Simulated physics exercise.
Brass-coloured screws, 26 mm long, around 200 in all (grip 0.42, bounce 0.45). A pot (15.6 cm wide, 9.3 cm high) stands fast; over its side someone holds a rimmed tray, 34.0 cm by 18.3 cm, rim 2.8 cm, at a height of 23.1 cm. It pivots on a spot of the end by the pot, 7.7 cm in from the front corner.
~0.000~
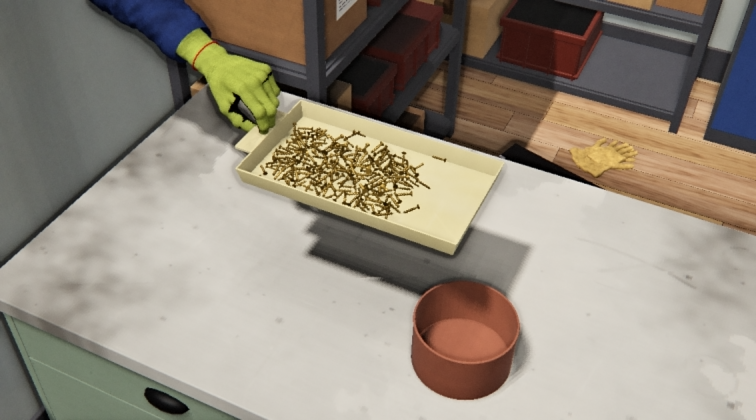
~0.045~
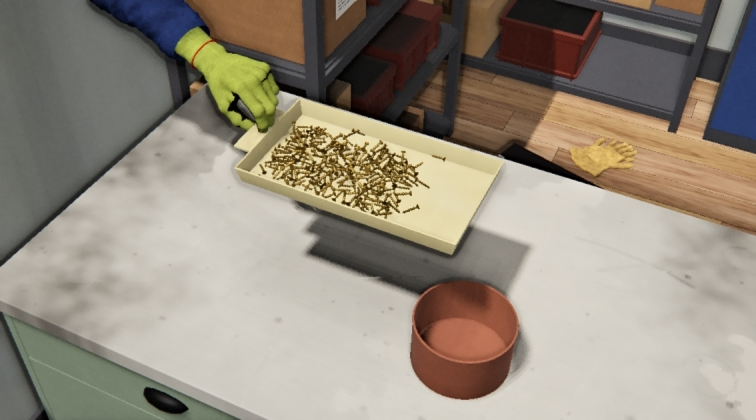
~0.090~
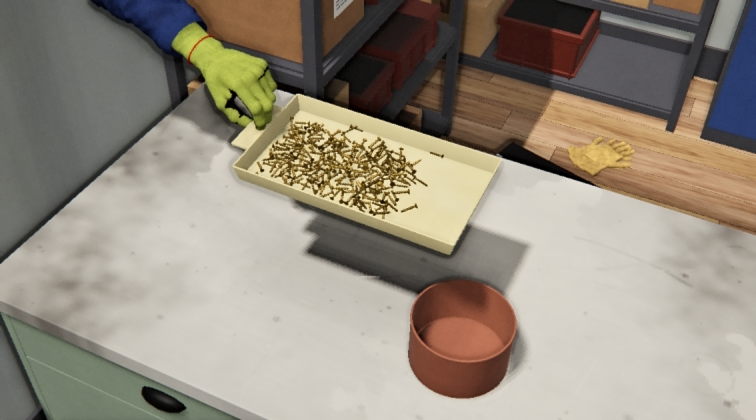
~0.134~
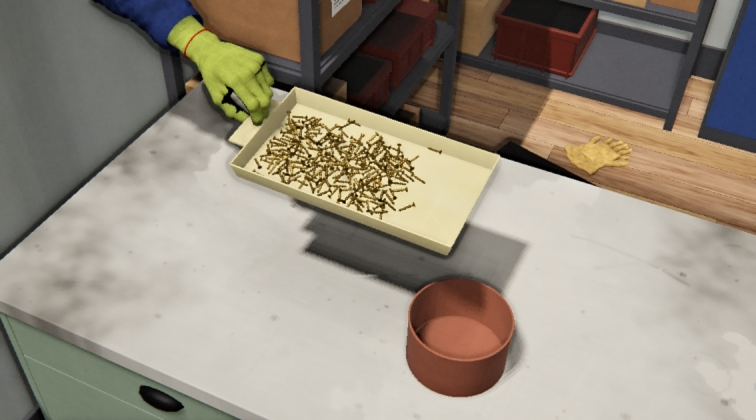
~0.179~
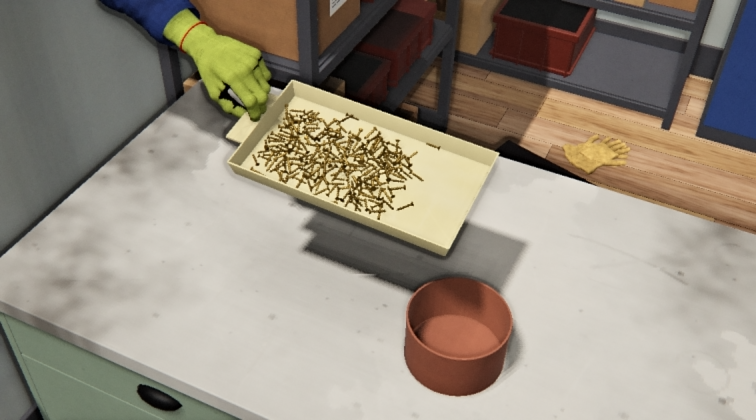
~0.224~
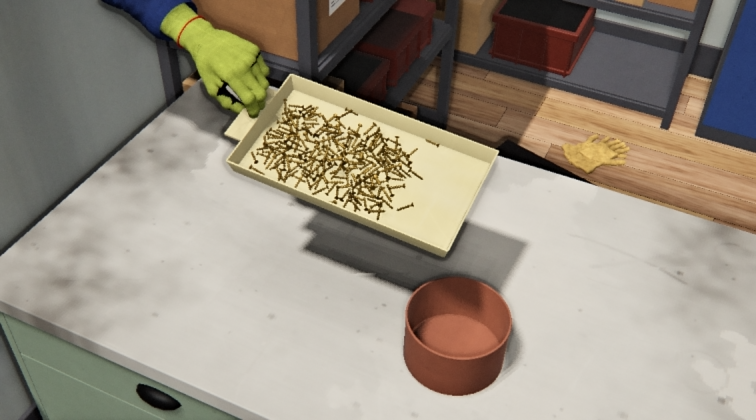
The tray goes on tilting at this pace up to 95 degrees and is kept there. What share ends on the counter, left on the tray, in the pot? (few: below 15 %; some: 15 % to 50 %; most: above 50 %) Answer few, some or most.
On the counter: Most; left on the tray: Few; in the pot: Some.
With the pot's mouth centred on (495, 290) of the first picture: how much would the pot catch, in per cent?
About 5 per cent.
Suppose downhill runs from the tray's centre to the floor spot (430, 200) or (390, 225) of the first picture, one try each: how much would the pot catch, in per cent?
About 40 and 95 per cent.
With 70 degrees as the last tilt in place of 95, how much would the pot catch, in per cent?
It would be near 5 per cent.
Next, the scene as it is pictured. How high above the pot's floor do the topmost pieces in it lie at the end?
Roughly 1.5 cm.
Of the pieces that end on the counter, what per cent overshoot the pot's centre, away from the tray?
Roughly 0 per cent.
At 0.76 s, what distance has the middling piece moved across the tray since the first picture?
Roughly 7 cm.
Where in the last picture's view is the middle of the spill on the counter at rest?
Around (362, 357).
After 0.76 s, tilt 51 degrees; the tray holds 100 %, the pot 0 %.
Then, at 1.12 s, tilt 78 degrees; the tray holds 90 %, the pot 0 %.
After 1.57 s, tilt 95 degrees; the tray holds 5 %, the pot 25 %.
At rest (2.5 s), counter 65 %, tray 0 %, pot 35 %.
